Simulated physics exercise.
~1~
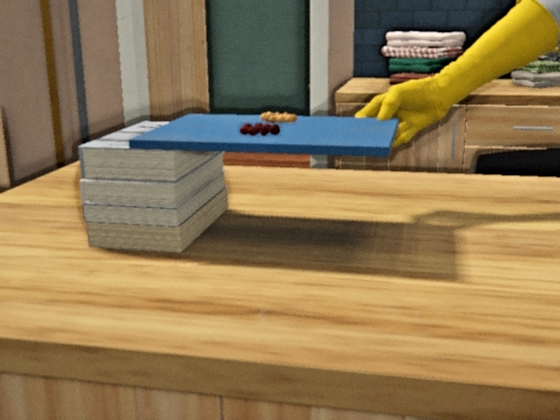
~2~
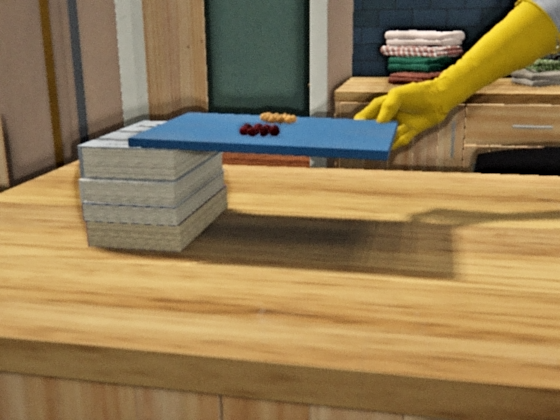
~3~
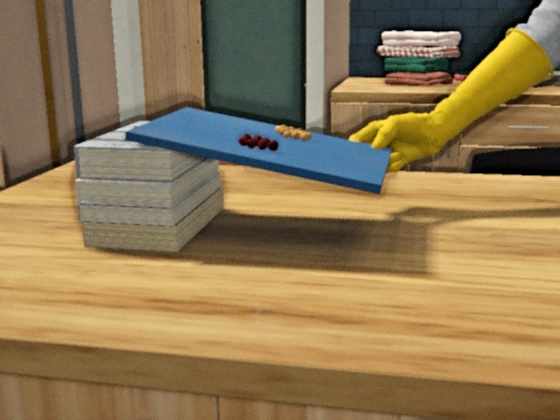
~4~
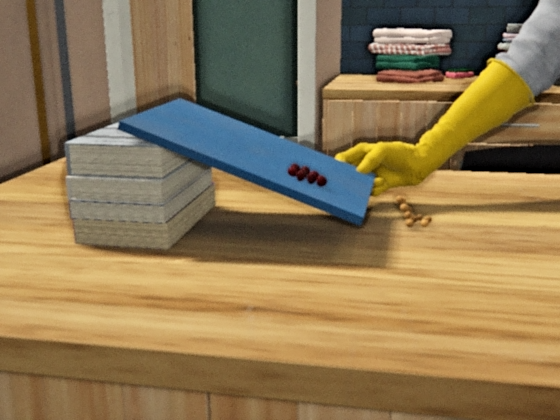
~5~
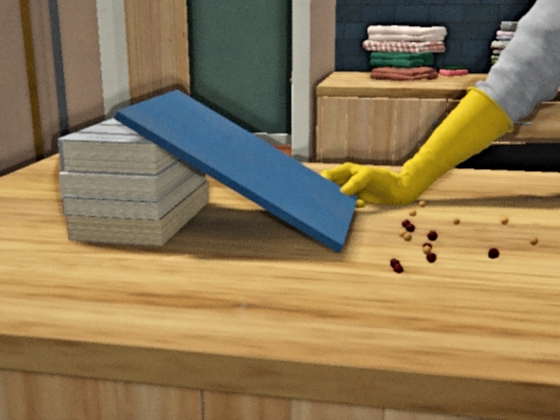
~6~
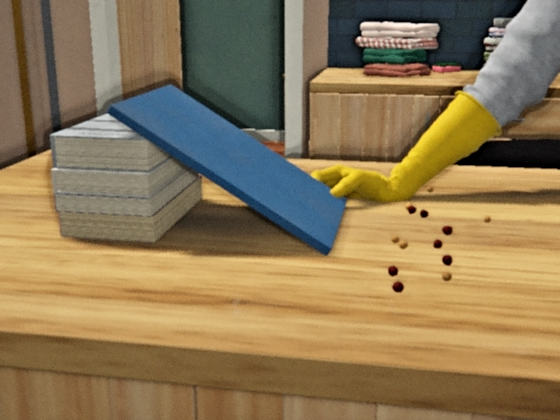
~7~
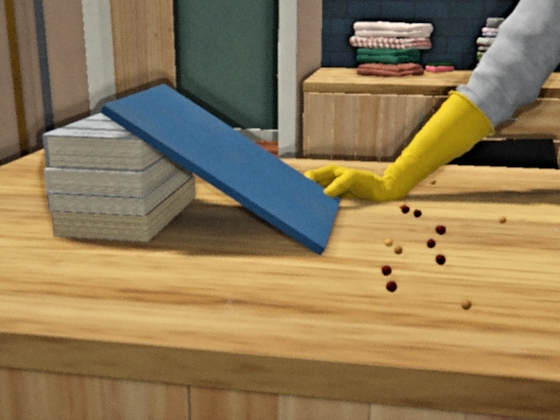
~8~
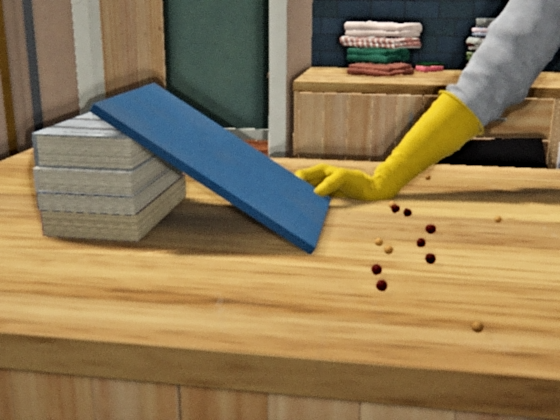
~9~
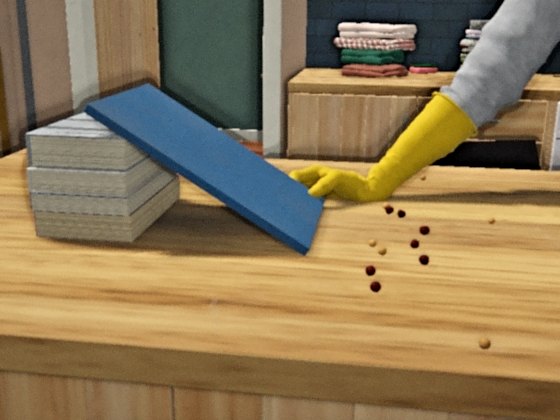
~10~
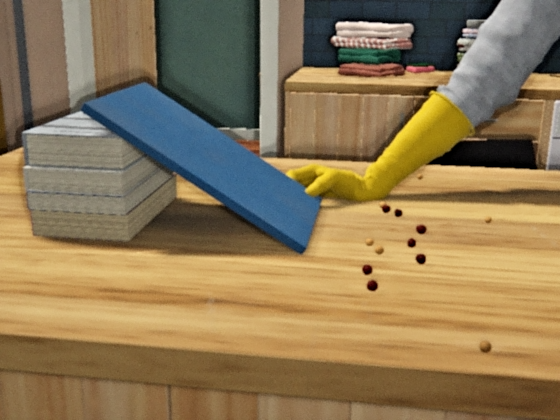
The clip opens on a yellow-gloved hand holding up the right end of a blue board, its left end resting on a pile of books, with small dark red balls in front and tan ones behind. The hand lowers its end, and the board tilts into a ramp. The tan balls slide off first, while the red ones are still partway down. Then the red ones spill onto the wooden counter too. The board rests on the counter as one tan ball rolls toward the front edge. The red balls end fairly close together, with the tan ones scattered farther out.
